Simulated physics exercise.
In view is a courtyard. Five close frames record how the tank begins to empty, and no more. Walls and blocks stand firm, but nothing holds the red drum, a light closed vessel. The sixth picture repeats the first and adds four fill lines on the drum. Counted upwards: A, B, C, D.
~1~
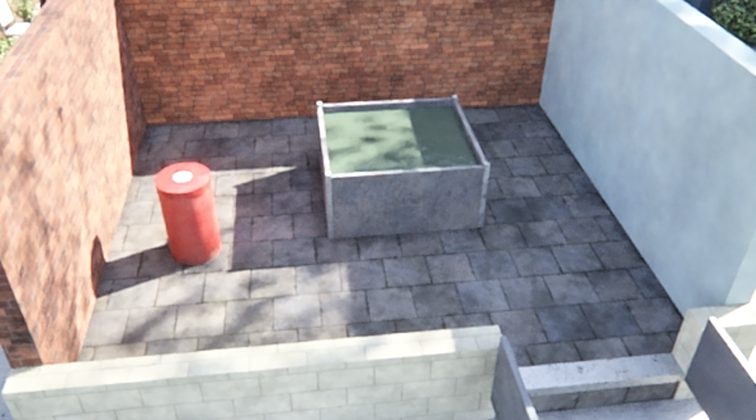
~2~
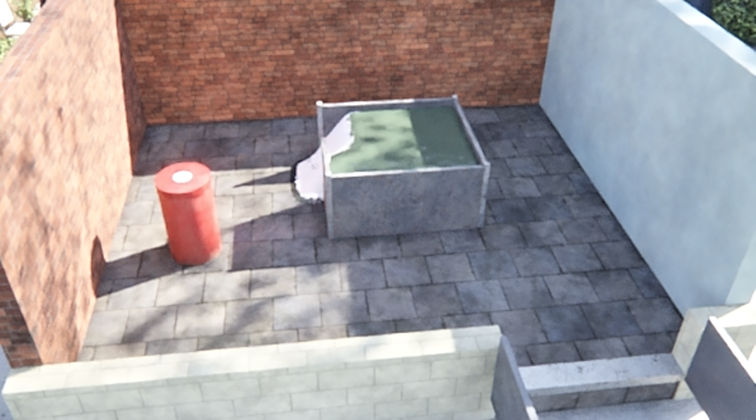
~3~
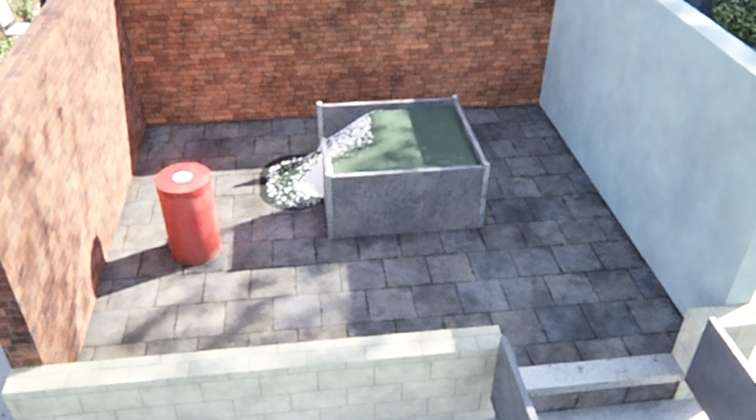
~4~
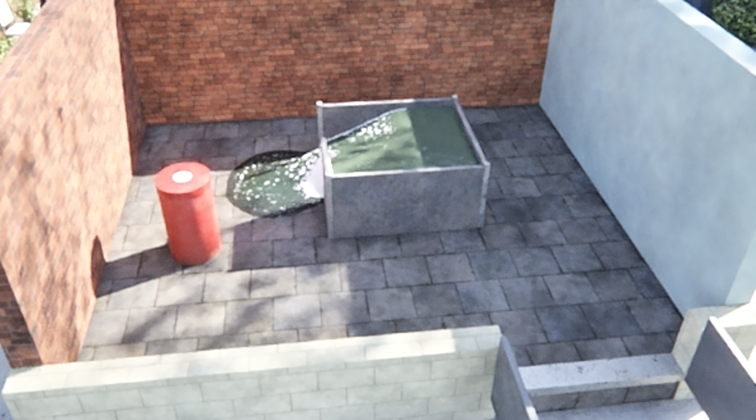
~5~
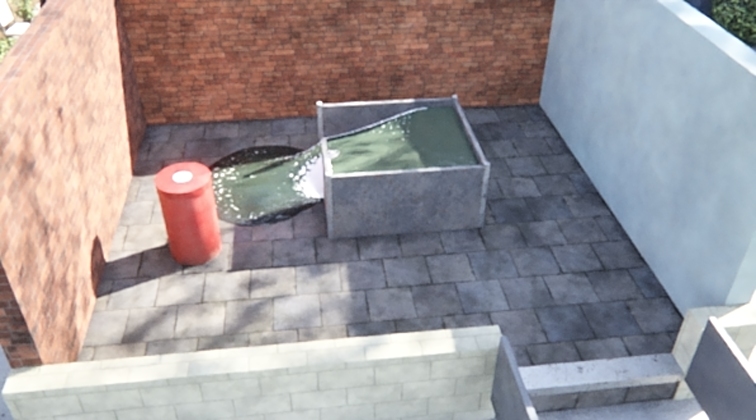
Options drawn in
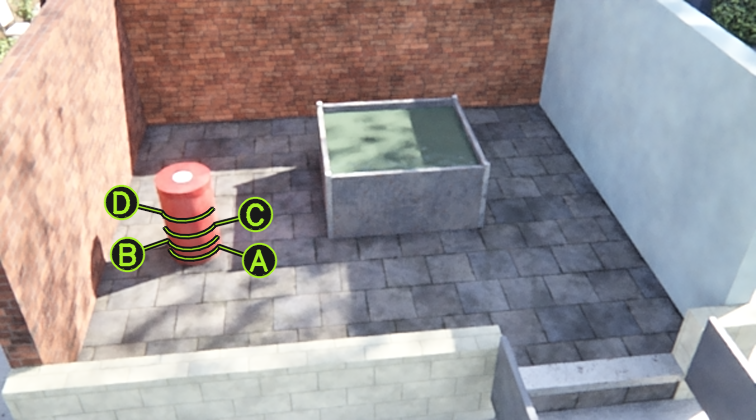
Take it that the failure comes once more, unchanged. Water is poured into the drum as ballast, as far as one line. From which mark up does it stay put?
That is line B.
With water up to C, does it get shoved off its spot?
No, not at all.
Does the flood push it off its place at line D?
No, not at all.
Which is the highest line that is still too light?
That would be A.
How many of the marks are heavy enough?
Three of the four.
On the marked copy, A at (193, 258); B at (191, 249); C at (188, 236); D at (185, 220); from the bottom up A, B, C, D.
With A, it is pushed about its own width away.
With B, it does not move.
With C, it does not move.
With D, it does not move.
